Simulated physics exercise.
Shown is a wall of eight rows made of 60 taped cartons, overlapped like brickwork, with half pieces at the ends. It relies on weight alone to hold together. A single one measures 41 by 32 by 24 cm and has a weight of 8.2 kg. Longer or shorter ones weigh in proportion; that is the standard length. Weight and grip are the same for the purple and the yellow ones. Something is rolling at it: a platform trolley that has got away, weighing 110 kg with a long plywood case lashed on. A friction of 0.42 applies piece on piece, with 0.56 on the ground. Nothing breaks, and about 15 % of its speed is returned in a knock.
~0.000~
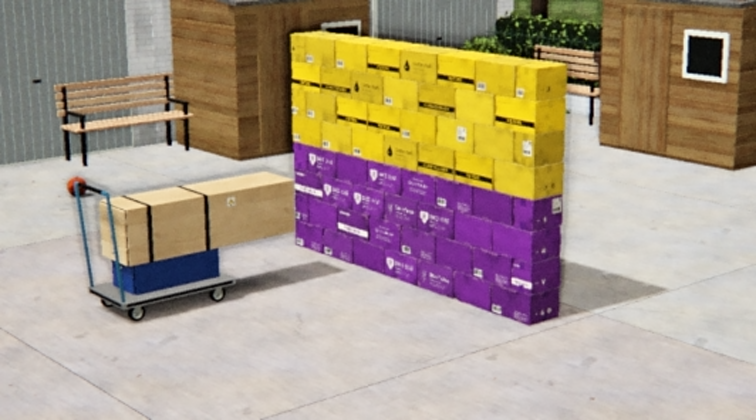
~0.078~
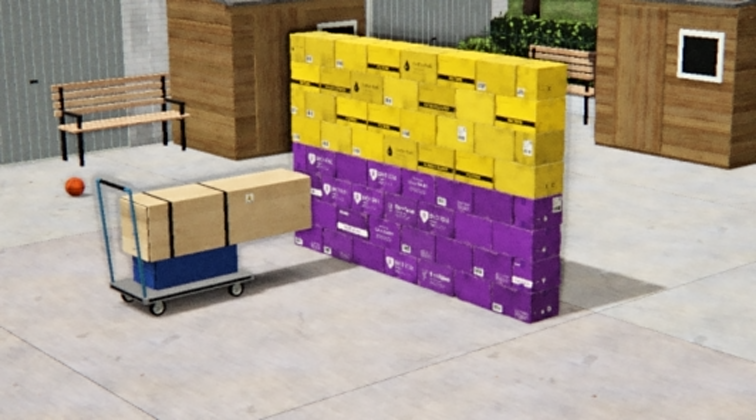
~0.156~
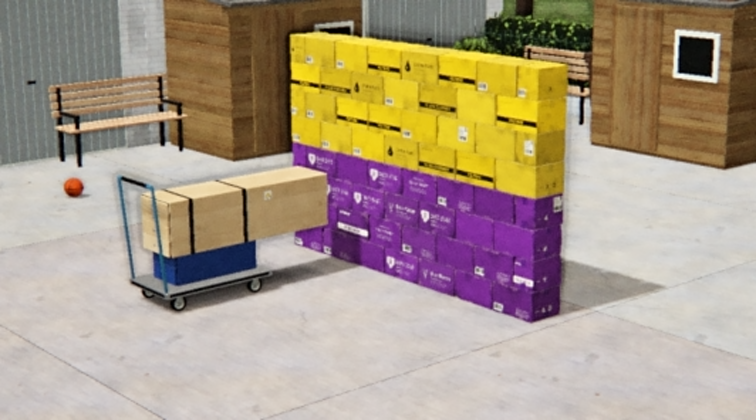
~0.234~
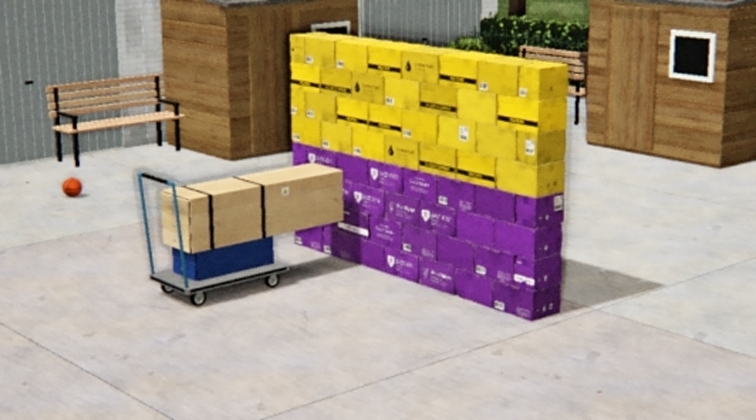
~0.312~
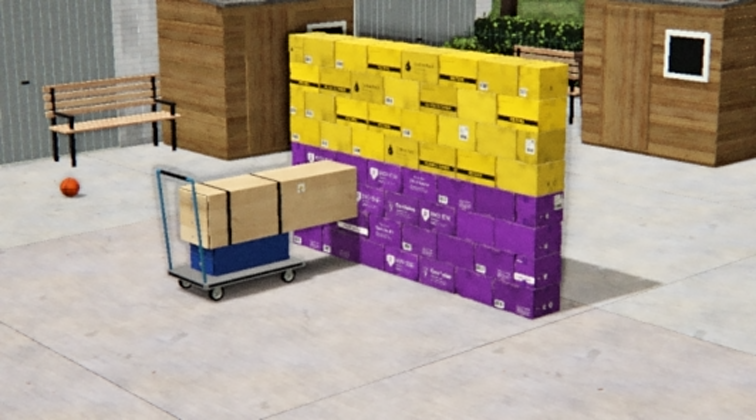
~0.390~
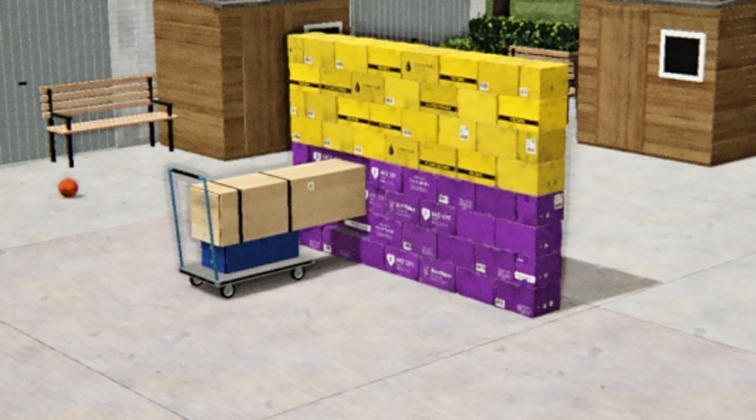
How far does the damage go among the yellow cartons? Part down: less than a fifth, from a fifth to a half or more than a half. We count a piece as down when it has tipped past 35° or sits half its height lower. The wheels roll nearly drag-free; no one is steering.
Down in the end: Short of a fifth.
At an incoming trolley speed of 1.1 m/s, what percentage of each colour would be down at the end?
Share down, in per cent: Purple 0, yellow 0.
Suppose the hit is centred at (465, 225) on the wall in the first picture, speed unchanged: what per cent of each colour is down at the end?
That would leave purple at 0 % and yellow at 0 %.
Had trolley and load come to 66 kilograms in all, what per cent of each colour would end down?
In that case purple comes to 0 and yellow to 0 percent.
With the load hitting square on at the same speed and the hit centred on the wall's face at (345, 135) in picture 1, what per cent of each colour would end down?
That hit would leave purple at 20 and yellow at 50 per cent down.
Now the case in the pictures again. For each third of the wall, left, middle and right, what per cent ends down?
Left third 0 percent, middle third 0 percent, right third 0 percent.
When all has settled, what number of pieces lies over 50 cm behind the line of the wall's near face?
0 or thereabouts.
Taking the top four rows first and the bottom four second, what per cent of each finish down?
The top part comes to 0 per cent, the bottom part to 0 per cent.
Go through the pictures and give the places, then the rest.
In the first picture (each place is the centre of the face we see best; the camera moves round a little), load (288, 197) 67 cm short of the wall; top yellow carton (319, 52); top purple carton (322, 162); all as stacked.
In the second picture, load (305, 193) 50 cm short of the wall; top yellow carton (319, 52).
In the third picture, load (322, 190) 33 cm short of the wall; top yellow carton (319, 52).
In the fourth picture, load (338, 187) 17 cm short of the wall; top yellow carton (319, 52).
In the fifth picture, load (352, 183) just touching; top yellow carton (318, 52).
In the sixth picture, load (360, 181) 9 cm into the wall's line; top yellow carton (318, 53); top purple carton (329, 160) moved 9 cm; 9 have shifted.
By 0.45 s, load 14 cm past the wall's line, still rolling; none of the 30 yellow cartons down (0 of 60 in all colours); top yellow carton unmoved; top purple carton moved 14 cm.
By 0.54 s, load 18 cm past the wall's line, still rolling; none of the 30 yellow cartons down (0 of 60 in all colours); top yellow carton moved 46 mm; top purple carton moved 18 cm.
By 1.00 s, load 19 cm past the wall's line, stopped; none of the 30 yellow cartons down (0 of 60 in all colours); top yellow carton moved 12 cm; top purple carton moved 21 cm.
By 1.42 s, load 17 cm past the wall's line, still rolling; none of the 30 yellow cartons down (0 of 60 in all colours); top yellow carton moved 27 mm; top purple carton moved 18 cm.
When it is over (2.1 s), load 16 cm past the wall's line, stopped; none of the 30 yellow cartons down (0 of 60 in all colours); top yellow carton moved 44 mm; top purple carton moved 18 cm. That is 0 per cent. In pixels of the last frame, middles, top yellow carton near (336, 51), top purple carton near (345, 155).
